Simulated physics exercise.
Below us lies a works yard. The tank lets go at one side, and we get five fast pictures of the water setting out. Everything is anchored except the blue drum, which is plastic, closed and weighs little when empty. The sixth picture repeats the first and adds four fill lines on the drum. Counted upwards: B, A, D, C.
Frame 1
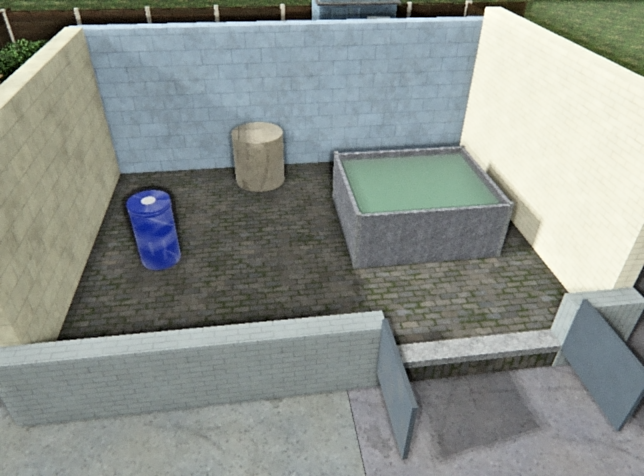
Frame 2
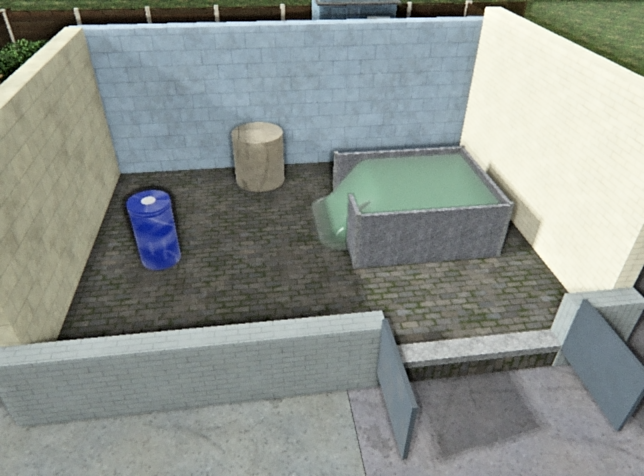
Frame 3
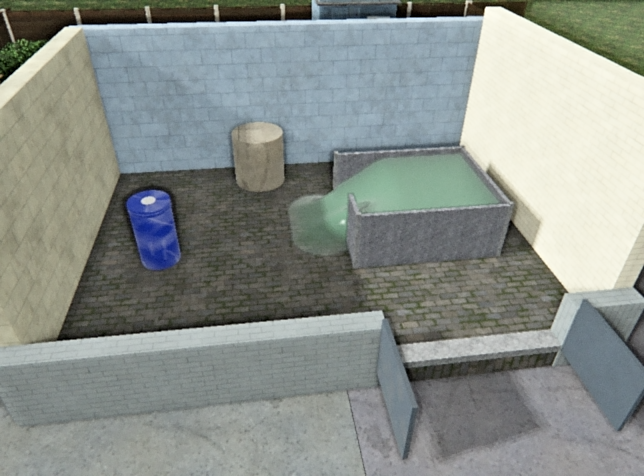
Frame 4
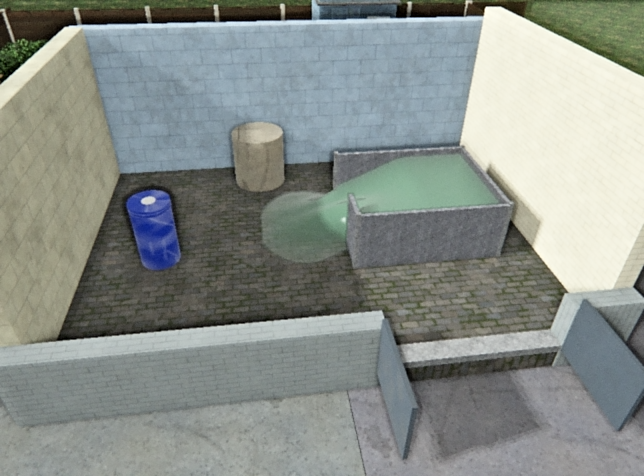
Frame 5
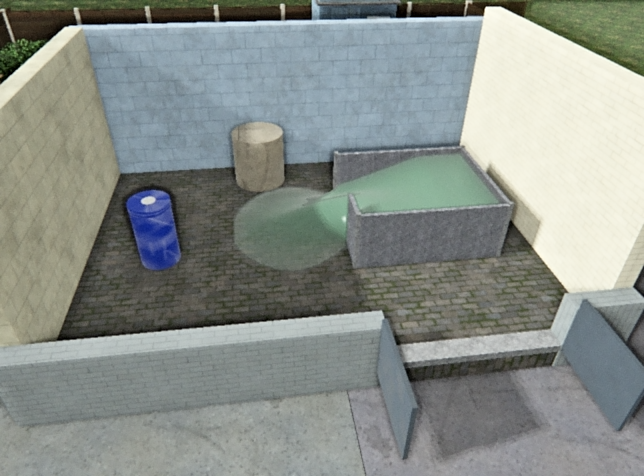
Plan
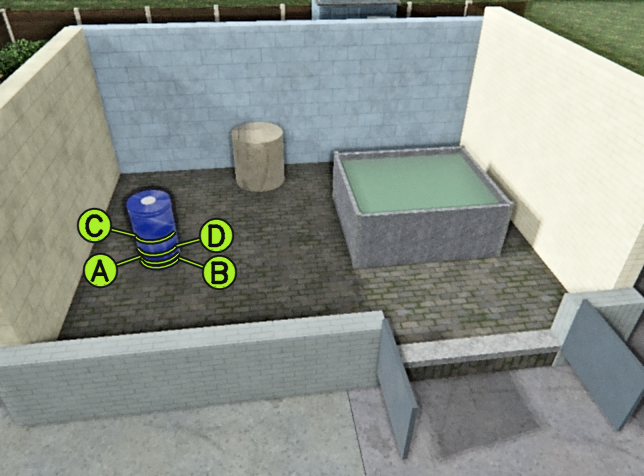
In a walled works yard, green liquid pours from a tank's left side and spreads leftward across the paving.
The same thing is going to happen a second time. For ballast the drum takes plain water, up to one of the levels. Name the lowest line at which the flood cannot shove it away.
Choose C.
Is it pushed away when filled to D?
Yes, that goes wrong.
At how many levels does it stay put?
One of the four.
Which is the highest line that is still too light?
The answer is D.
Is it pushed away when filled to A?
Yes.
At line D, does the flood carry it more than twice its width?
No, it does not.
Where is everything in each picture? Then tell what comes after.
Lid of the blue drum at (148, 201); tank full, its middle at (416, 182); open gate at (475, 305), in the first picture.
In the second picture, 2 % of the ground wet, in view closest to the drum at (324, 235).
In the third picture, 5 % of the ground wet, in view closest to the drum at (301, 237).
In the fourth picture, 8 % of the ground wet, in view closest to the drum at (268, 236).
Lid of the blue drum at (148, 201); 11 % of the ground wet, in view closest to the drum at (240, 238), in the fifth picture.
On the marked copy, A at (157, 263); B at (158, 267); C at (152, 241); D at (155, 255); from the bottom up B, A, D, C.
Choosing A, it is pushed about 5 times its own width away.
Choosing B, it is pushed about 8 times its own width away.
Choosing C, it does not move.
Choosing D, it is pushed about its own width away.
